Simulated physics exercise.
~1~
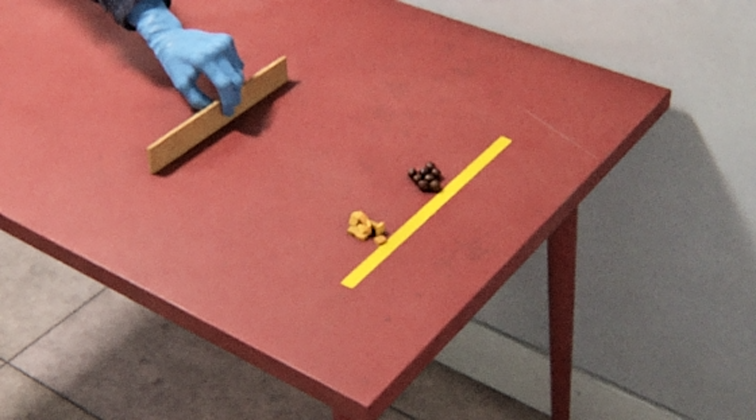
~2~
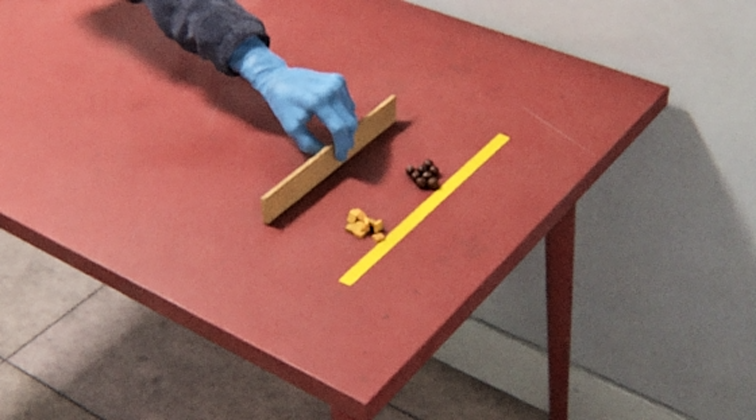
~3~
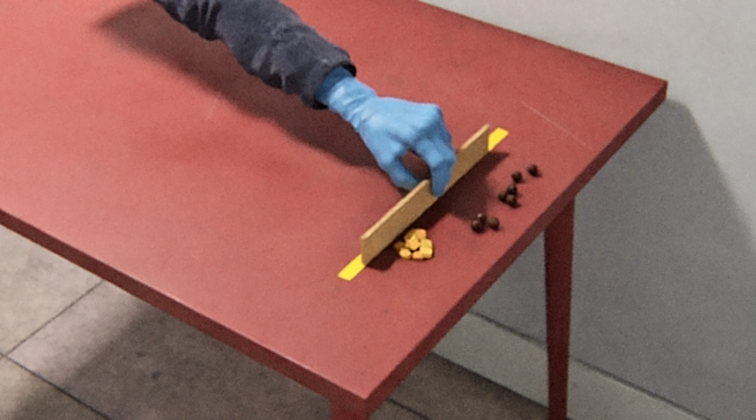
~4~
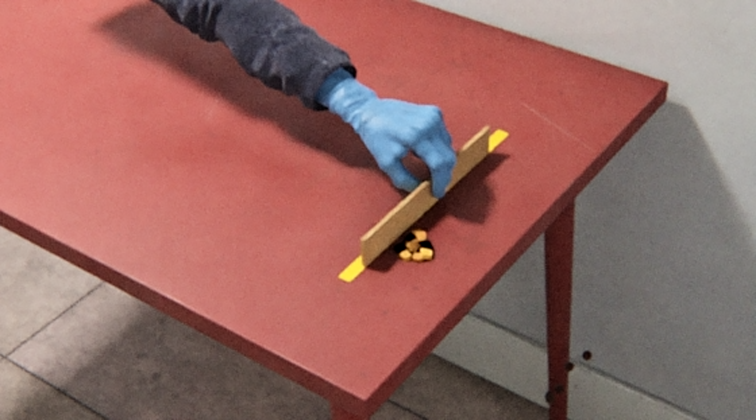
On a red table beside a pale grey wall, a blue-gloved hand holds a strip of card upright behind two small piles, one of yellow pieces and one of dark round ones, near a line of yellow tape. The hand slides the card to the right towards them. It pushes both piles past the tape and stops on the line. The yellow pieces stay bunched just beyond the card, while the dark ones scatter and roll on towards the edge. The dark ones drop off the table to the floor, and the yellow pieces remain on top.
